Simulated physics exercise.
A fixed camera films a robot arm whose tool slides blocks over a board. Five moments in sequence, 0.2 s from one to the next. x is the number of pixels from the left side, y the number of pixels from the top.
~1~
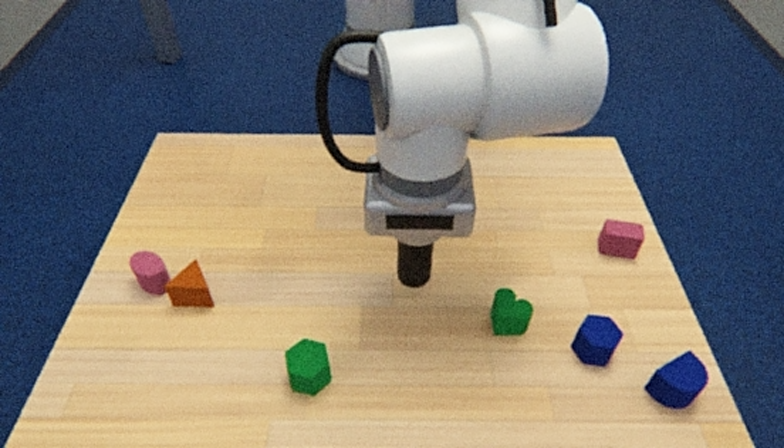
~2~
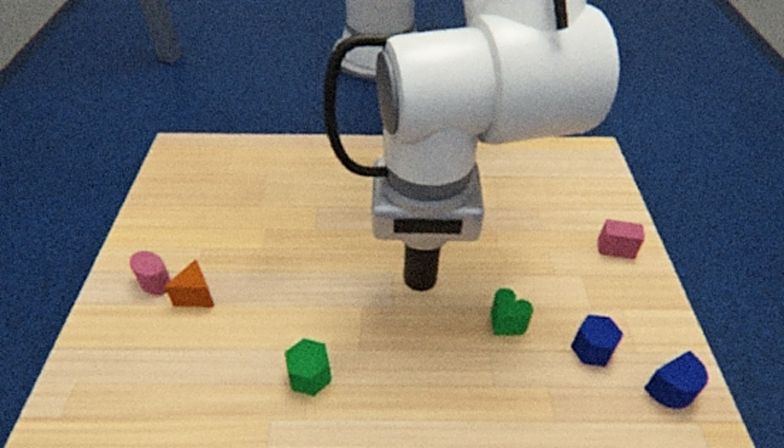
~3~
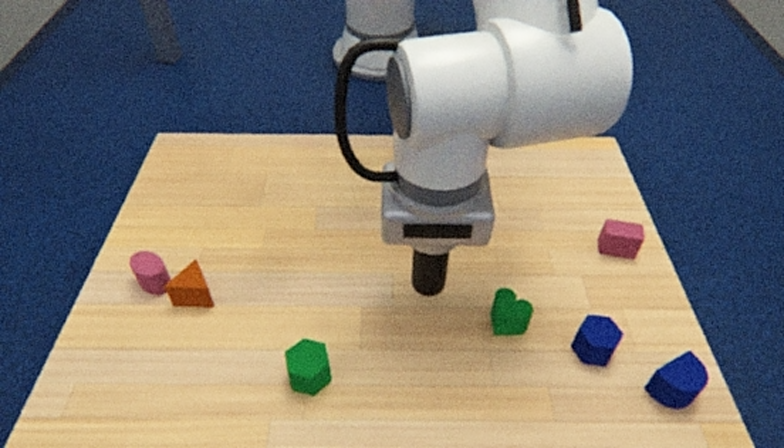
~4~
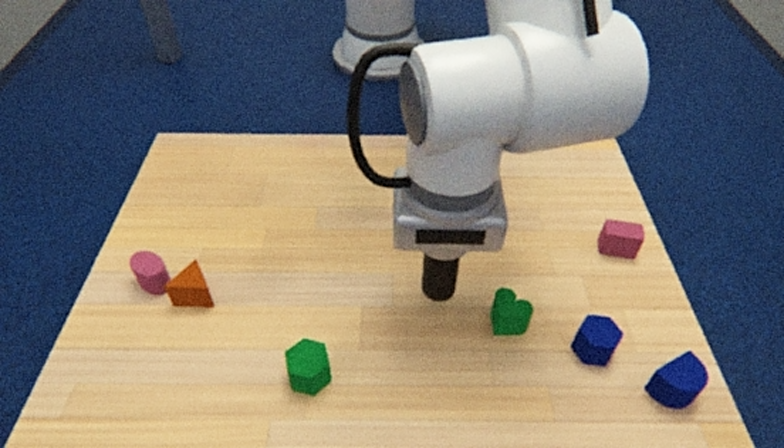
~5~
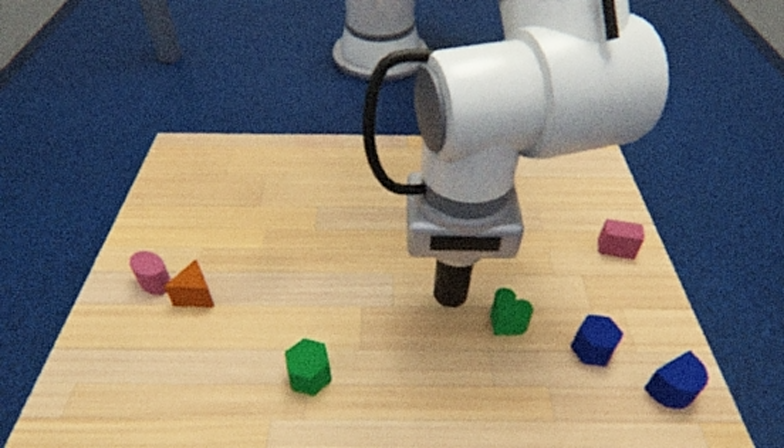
A white robot arm moved slightly to the right and a little nearer over a wooden table, bringing its black tip closer to a green heart block, while all the colored blocks stayed still.
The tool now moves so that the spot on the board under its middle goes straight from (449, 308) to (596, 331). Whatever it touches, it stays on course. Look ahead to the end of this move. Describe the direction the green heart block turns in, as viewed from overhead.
The block spins clockwise.
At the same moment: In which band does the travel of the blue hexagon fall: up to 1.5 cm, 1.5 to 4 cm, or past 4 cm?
I'd go with 1.5 to 4 cm for this block.
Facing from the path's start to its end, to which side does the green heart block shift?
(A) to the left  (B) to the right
(B)
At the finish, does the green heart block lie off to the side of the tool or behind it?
Short answer: Yes.
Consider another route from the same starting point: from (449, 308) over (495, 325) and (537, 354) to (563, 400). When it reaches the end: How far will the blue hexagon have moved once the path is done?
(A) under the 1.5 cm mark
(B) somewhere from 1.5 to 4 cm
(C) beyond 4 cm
The correct letter is B.
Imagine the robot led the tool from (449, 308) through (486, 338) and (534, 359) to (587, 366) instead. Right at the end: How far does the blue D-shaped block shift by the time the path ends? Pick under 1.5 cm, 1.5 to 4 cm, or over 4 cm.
The block winds up within 1.5 cm of where it is now.
On the path given first. One third of the way, tool at (501, 302); green heart block at (534, 312), turned 25° clockwise.
Two thirds of the way, tool at (552, 310); green heart block at (578, 330), turned 65° clockwise; blue hexagon at (613, 335).
At the end, tool at (603, 318); green heart block at (594, 340), turned 95° clockwise; blue hexagon at (636, 350), turned 25° anticlockwise; blue D-shaped block in place.
